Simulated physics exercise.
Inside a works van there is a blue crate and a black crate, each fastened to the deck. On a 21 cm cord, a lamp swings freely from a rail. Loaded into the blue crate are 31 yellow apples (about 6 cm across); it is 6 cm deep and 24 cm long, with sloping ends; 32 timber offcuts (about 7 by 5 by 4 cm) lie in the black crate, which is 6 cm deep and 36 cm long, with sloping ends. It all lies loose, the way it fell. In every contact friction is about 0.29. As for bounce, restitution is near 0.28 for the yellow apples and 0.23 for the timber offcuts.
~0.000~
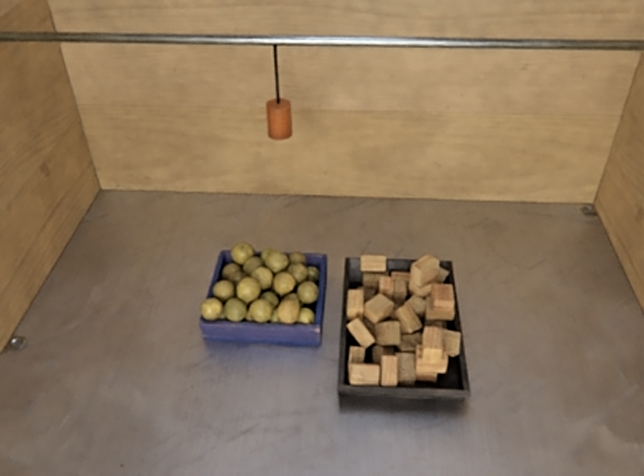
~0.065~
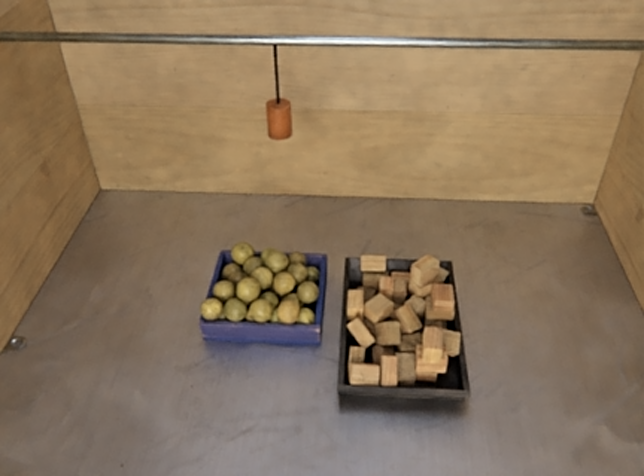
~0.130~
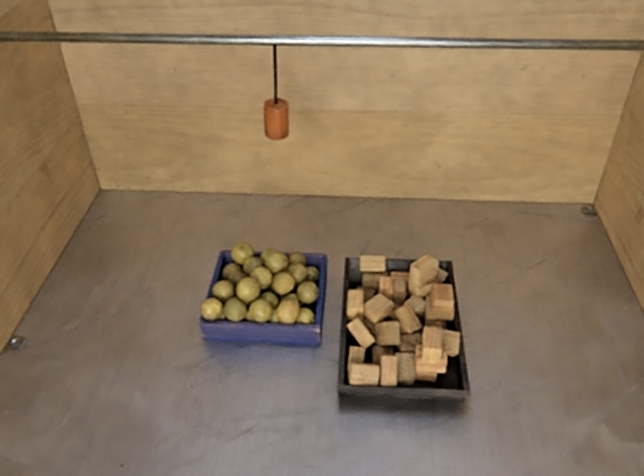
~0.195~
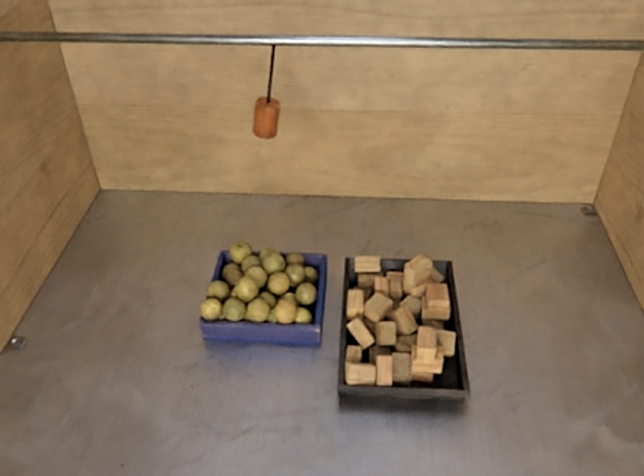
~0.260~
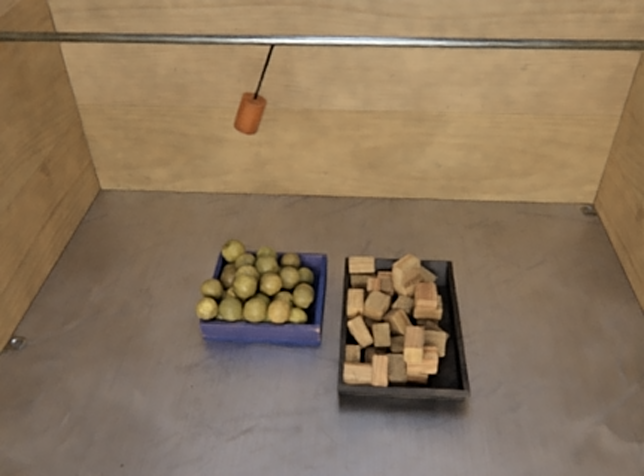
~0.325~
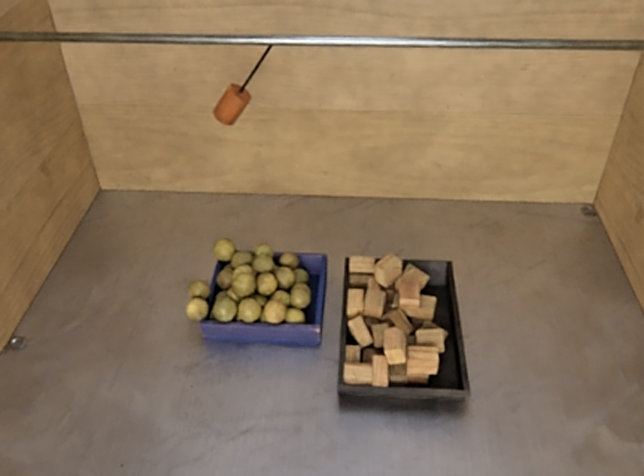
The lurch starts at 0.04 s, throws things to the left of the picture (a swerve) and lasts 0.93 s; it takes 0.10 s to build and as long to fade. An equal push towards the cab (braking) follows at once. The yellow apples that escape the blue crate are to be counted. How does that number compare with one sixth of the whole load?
It comes to more than a sixth of the load.
After 0.67 s, blue crate 23 in, 8 out and black crate 30 in, 2 out.
After 1.11 s, blue crate 21 in, 10 out and black crate 30 in, 2 out.
After 1.72 s, blue crate 21 in, 10 out and black crate 30 in, 2 out.
Outcome (at 2.50 s), blue crate 19 in, 12 out and black crate 30 in, 2 out. Asked share, 12 of 31, 39 per cent.
